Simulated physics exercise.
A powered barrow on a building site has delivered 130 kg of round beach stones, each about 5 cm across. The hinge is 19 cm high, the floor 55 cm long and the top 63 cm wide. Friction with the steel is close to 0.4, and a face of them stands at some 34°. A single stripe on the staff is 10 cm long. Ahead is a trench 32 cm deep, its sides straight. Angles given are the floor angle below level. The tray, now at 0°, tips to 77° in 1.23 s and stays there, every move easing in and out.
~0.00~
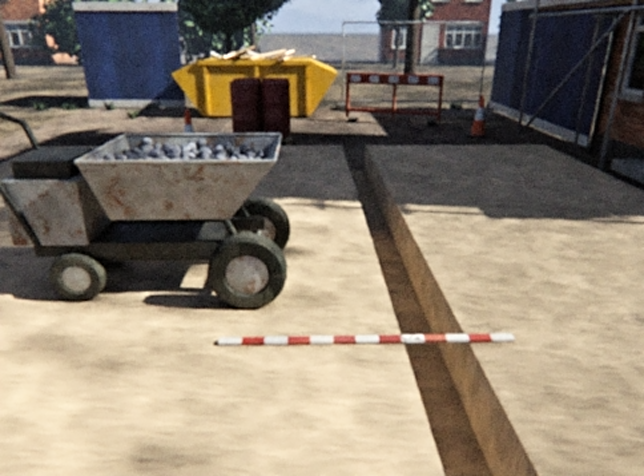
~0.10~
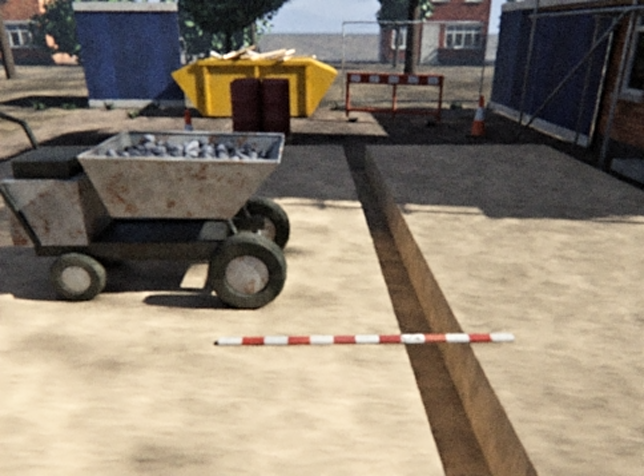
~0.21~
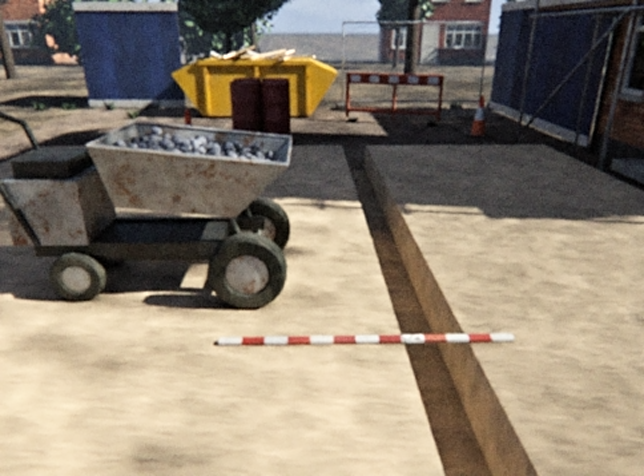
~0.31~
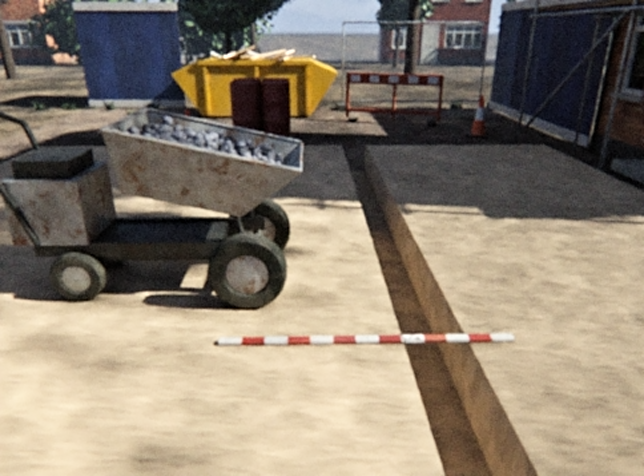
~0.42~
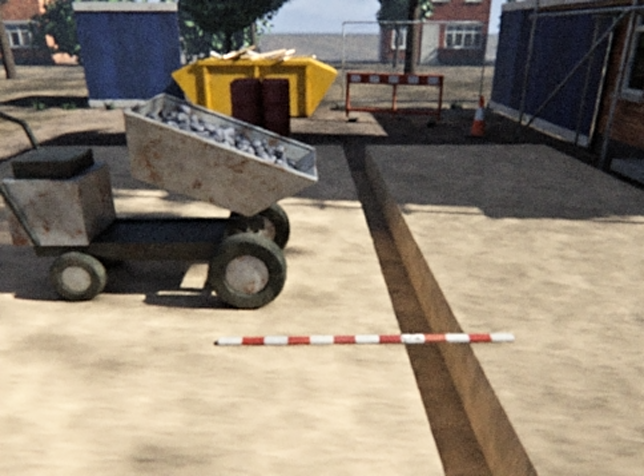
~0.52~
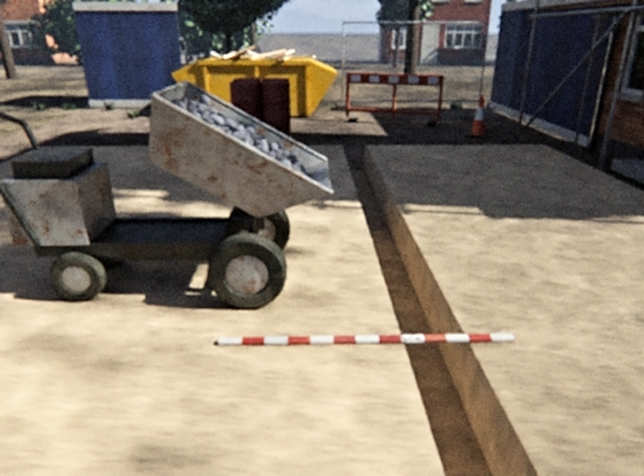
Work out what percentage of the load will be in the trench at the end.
It comes to roughly 96 percent of the load.
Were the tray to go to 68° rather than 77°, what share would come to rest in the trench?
In that case some 95 per cent.
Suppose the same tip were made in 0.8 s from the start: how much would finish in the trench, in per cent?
90 per cent.
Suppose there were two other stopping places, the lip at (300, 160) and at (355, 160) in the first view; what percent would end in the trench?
Roughly 80 percent for the first, and 15 percent for the second.
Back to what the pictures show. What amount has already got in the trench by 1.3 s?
Around 60 per cent of it.
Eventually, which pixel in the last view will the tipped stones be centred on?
The resting stones are centred at roughly (408, 313).
After 0.9 s the floor is at 65°; 99 % in the tray, 1 % short of the trench; the foremost stones are at (380, 237).
After 1.3 s the floor is at 77°; 31 % in the tray, 7 % short of the trench, 62 % in the trench; the foremost stones are at (444, 280).
After 1.7 s the floor is at 77°; 4 % in the tray, 6 % short of the trench, 89 % in the trench, 1 % past the trench; the foremost stones are at (491, 285).
After 3.6 s the floor is at 77°; 0 % in the tray, 3 % short of the trench, 96 % in the trench, 1 % past the trench; the foremost stones are at (515, 280).
